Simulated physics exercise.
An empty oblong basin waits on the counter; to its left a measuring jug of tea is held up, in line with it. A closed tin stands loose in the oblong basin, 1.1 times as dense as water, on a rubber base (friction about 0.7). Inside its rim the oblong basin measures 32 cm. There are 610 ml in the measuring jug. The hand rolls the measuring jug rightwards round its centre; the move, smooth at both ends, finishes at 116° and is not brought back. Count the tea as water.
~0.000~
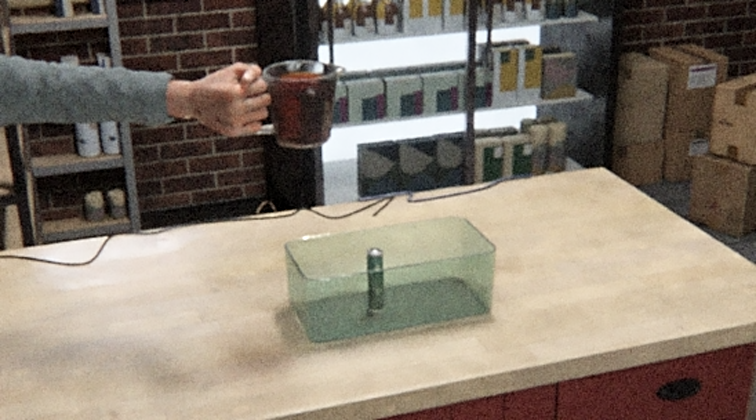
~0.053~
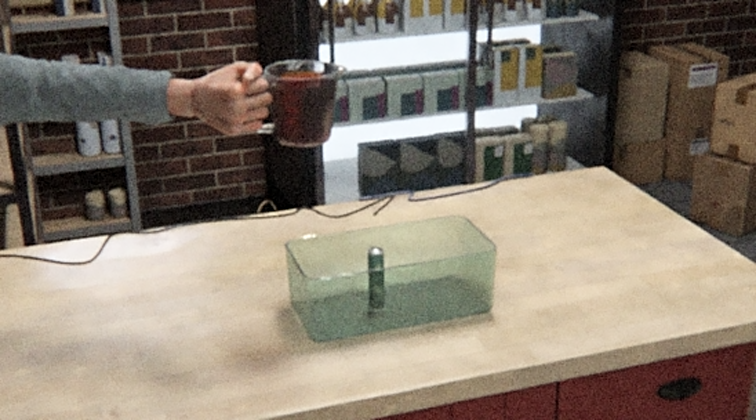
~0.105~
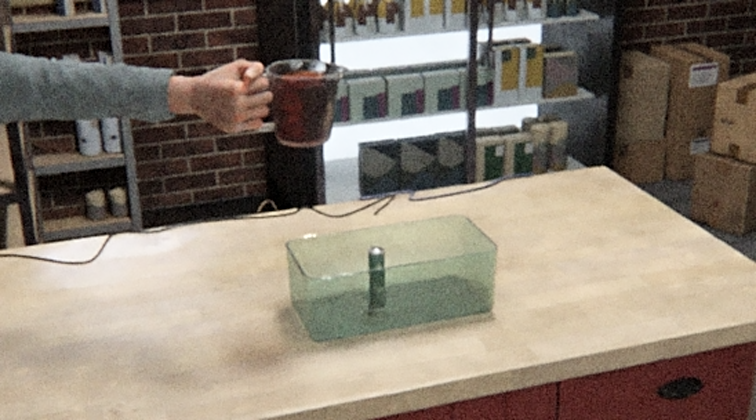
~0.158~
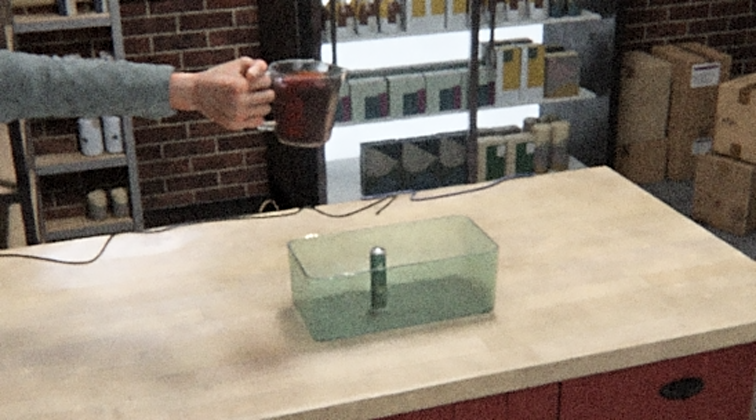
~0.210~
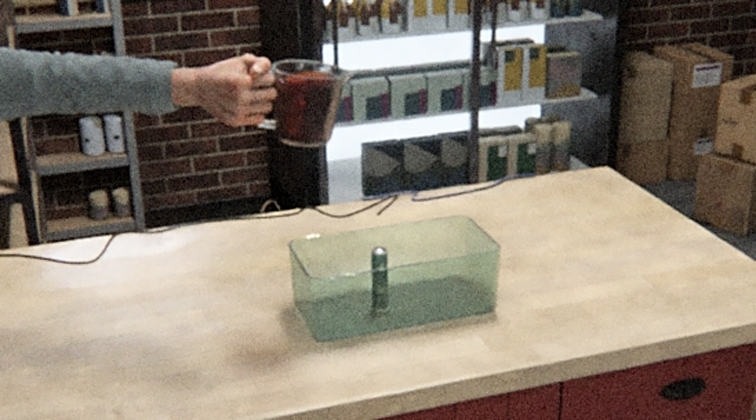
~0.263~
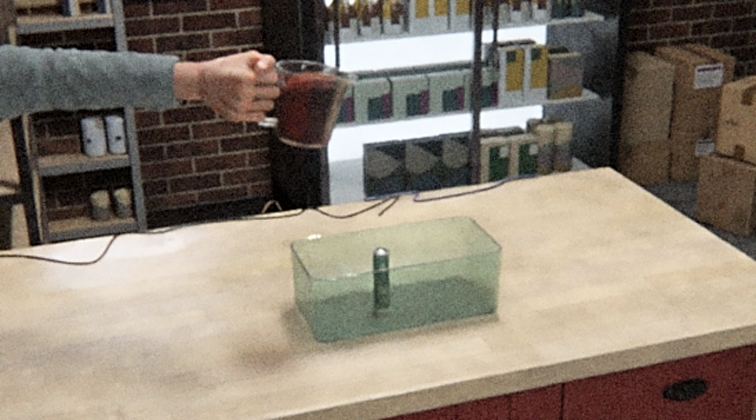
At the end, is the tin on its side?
It remains upright.
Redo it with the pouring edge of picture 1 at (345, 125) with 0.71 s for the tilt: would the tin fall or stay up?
Then it goes over.
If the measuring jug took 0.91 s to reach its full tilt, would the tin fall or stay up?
The tin remains upright.
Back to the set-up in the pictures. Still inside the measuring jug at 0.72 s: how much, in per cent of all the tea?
Near 70 in a hundred.
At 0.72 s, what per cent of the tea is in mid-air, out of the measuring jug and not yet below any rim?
About 26 per cent.
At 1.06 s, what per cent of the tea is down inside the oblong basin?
Near 60 in a hundred.
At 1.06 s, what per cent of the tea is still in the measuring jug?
Some 10 per cent.
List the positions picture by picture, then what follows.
In the first picture, tilt 0°; pouring edge (346, 67); surface from (267, 83) to (333, 77); the oblong basin's rim runs from (294, 262) to (480, 233); the tin's top is at (375, 254).
In the second picture, tilt 0°; pouring edge (347, 67); surface from (268, 83) to (334, 76).
In the third picture, tilt 2°; pouring edge (348, 67); surface from (270, 82) to (335, 76).
In the fourth picture, tilt 4°; pouring edge (351, 69); surface from (272, 82) to (338, 77).
In the fifth picture, tilt 7°; pouring edge (354, 72); surface from (275, 82) to (341, 77).
In the sixth picture, tilt 11°; pouring edge (357, 76); surface from (278, 84) to (346, 78).
By 0.72 s the tilt is 68° and 70 per cent is still to pour; the tin stands where it began.
By 1.06 s the tilt is 107° and 11 per cent is still to pour; the tin stands where it began.
By 1.42 s the tilt is 116° and 0 per cent is still to pour; the tin stands where it began.
By 1.80 s the tilt is 116° and 0 per cent is still to pour; the tin stands where it began.
At rest the tin stands where it began.
